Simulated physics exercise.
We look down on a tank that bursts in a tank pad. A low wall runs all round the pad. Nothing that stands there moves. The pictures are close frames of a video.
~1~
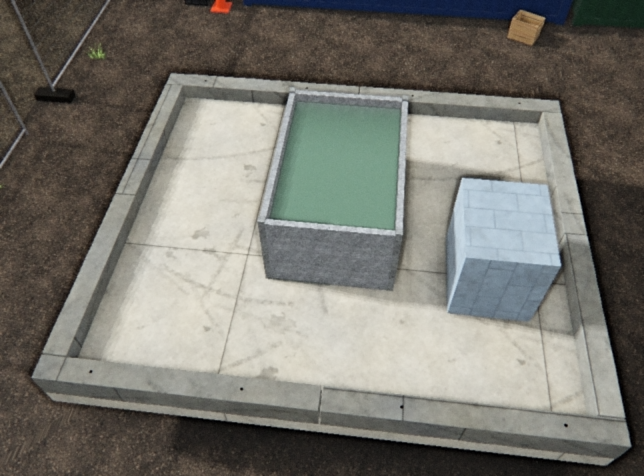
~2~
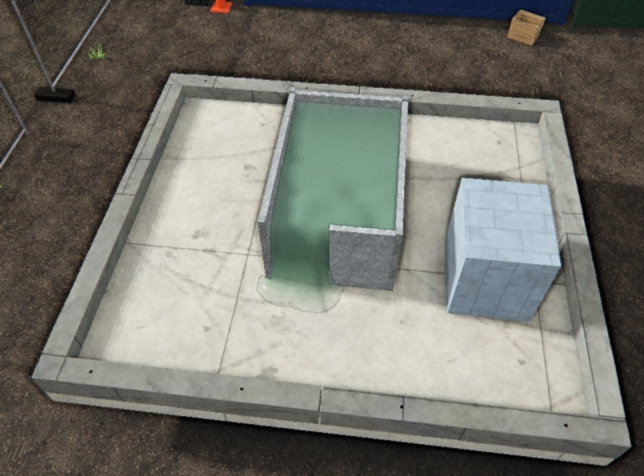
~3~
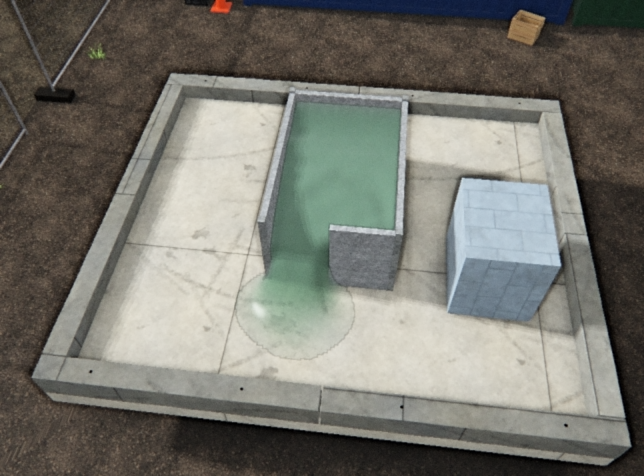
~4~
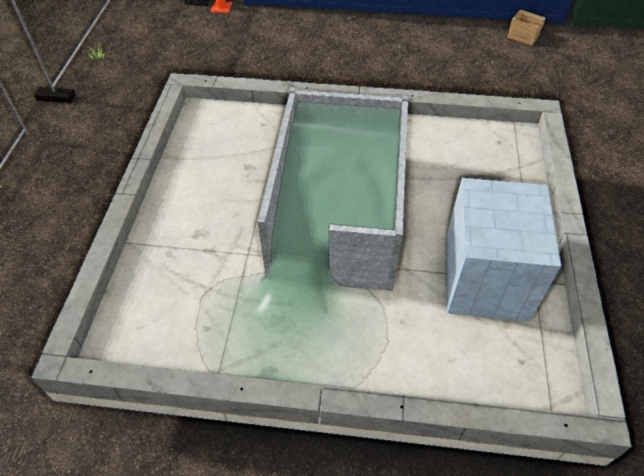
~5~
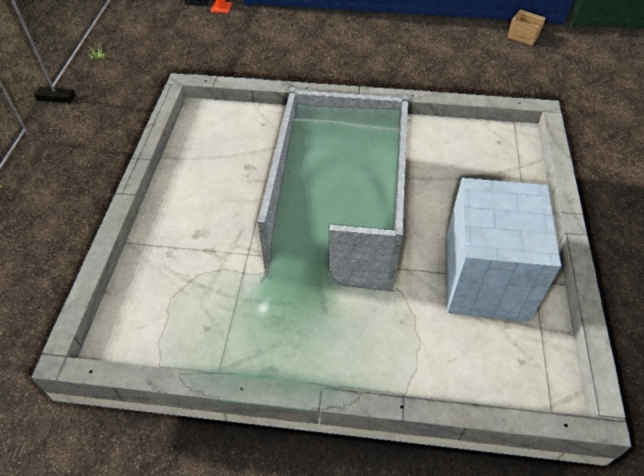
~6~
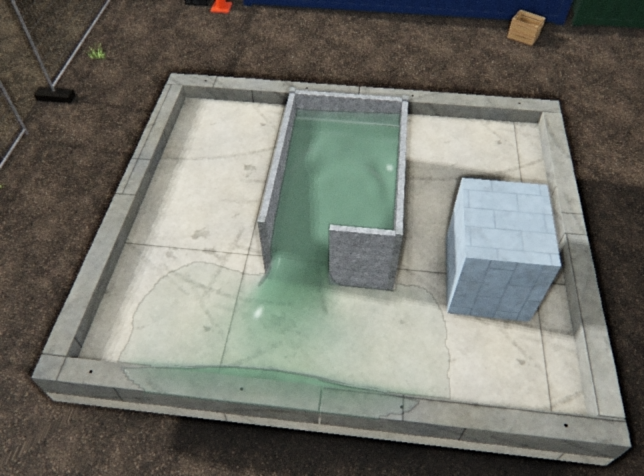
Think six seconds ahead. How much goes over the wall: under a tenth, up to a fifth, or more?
Over the wall goes from a tenth to a fifth.
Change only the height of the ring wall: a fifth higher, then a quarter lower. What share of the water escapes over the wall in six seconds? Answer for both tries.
About 10 and 28 per cent.
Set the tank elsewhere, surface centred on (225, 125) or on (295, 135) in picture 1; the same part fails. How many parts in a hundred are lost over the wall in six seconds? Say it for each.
Roughly 18 per cent, then 16 per cent.
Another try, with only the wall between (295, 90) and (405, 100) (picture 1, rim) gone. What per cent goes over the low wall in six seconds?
Near 36 in a hundred.
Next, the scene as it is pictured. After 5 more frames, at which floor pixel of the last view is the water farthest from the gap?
I would point to (572, 421).
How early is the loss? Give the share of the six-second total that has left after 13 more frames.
Near 85 in a hundred.
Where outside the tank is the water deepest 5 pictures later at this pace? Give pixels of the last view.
Near (267, 386).
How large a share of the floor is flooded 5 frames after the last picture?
About 35 per cent.
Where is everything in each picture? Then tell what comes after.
The water tank at (340, 161) is whole and still, in the first picture.
The front is at (332, 297), out from the gap at (300, 261), in the second picture.
The front is at (312, 349), out from the gap at (300, 262), in the third picture.
The front is at a hidden place, out from the gap at (300, 263), in the fourth picture.
Water pours out at (300, 263) and has run to a hidden place, in the fifth picture.
The front is at a hidden place, out from the gap at (300, 263), in the sixth picture.
A moment on, water covers 25 % of the floor; the low wall has let 1 % over.
Next, water covers 30 % of the floor; the low wall has let 3 % over.
Then, water covers 50 % of the floor; the low wall has let 14 % over.
Later, water covers 65 % of the floor; the low wall has let 17 % over.
In the end, water covers 75 % of the floor; the low wall has let 17 % over.
